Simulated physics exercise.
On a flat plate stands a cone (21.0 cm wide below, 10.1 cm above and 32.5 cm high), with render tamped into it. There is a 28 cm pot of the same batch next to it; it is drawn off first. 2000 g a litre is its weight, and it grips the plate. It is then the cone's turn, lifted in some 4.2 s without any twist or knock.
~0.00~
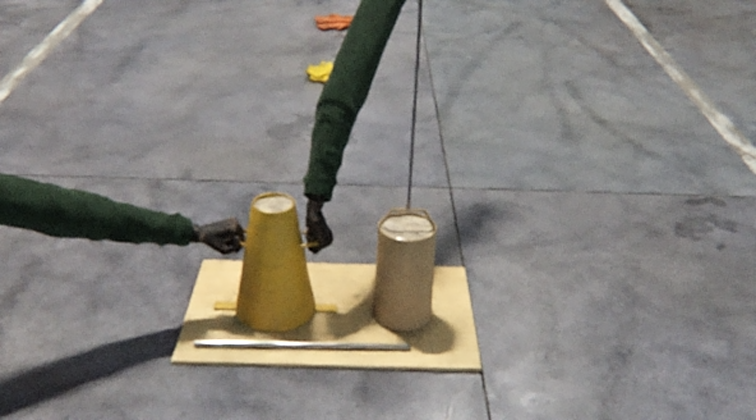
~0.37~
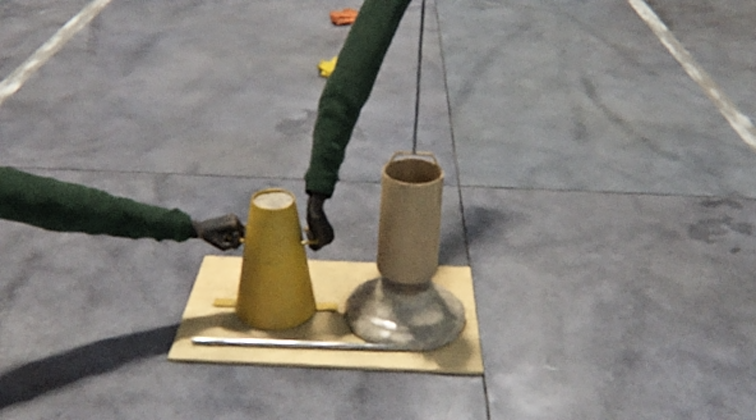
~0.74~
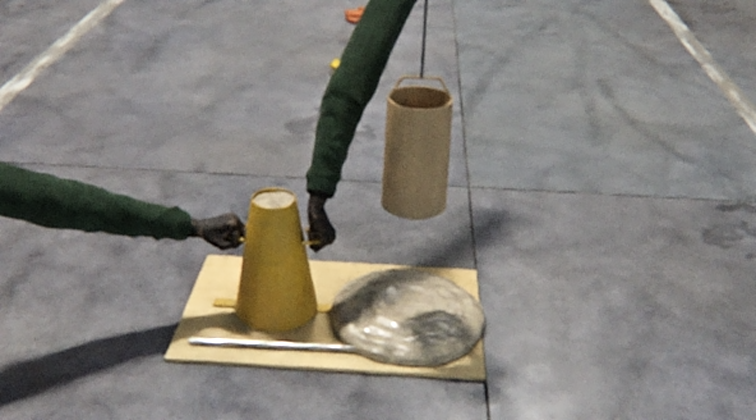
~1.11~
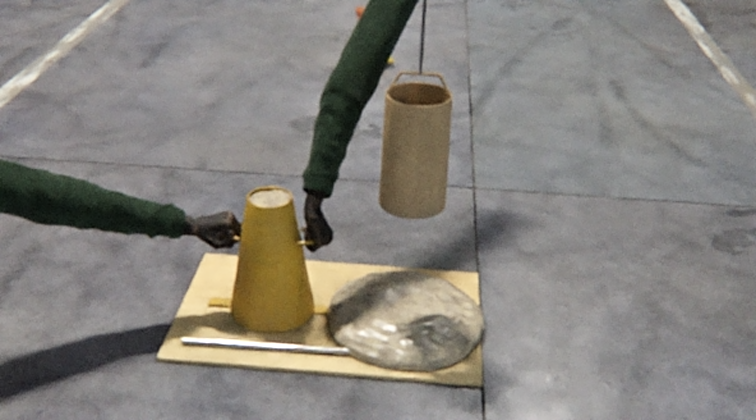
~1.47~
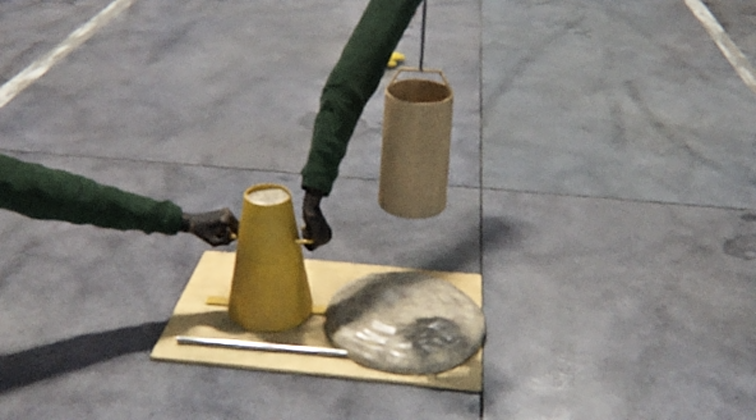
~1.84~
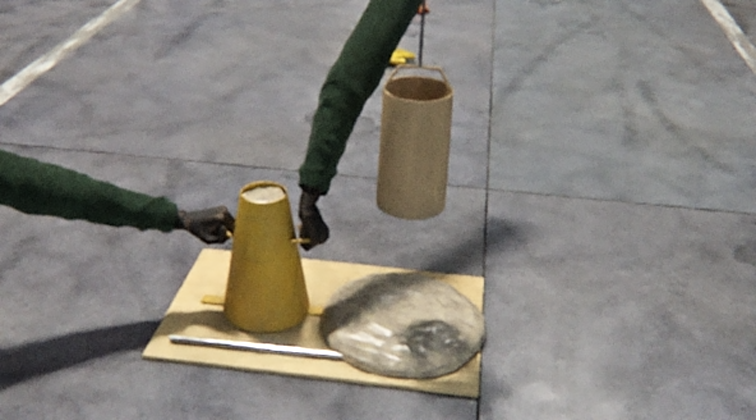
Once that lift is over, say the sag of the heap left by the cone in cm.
Estimate: Around 24 cm.
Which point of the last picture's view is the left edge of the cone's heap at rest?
Around (180, 314).
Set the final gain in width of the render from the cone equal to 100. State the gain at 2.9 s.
Roughly 90 percent of the full gain.
After 2.9 s, the cone is up 7.7 cm; the render has come down 22 cm to 11 cm and is 41 cm wide.
After 3.9 s, the cone is up 20 cm; the render has come down 24 cm to 9.0 cm and is 42 cm wide.
After 5.0 s, the cone is up 33 cm; the render has come down 24 cm to 8.9 cm and is 43 cm wide.
After 6.3 s, the cone is clear; the render has come down 24 cm to 8.9 cm and is 43 cm wide.
After 6.8 s, at rest, the cone is clear; the render has come down 24 cm to 8.9 cm and is 43 cm wide.
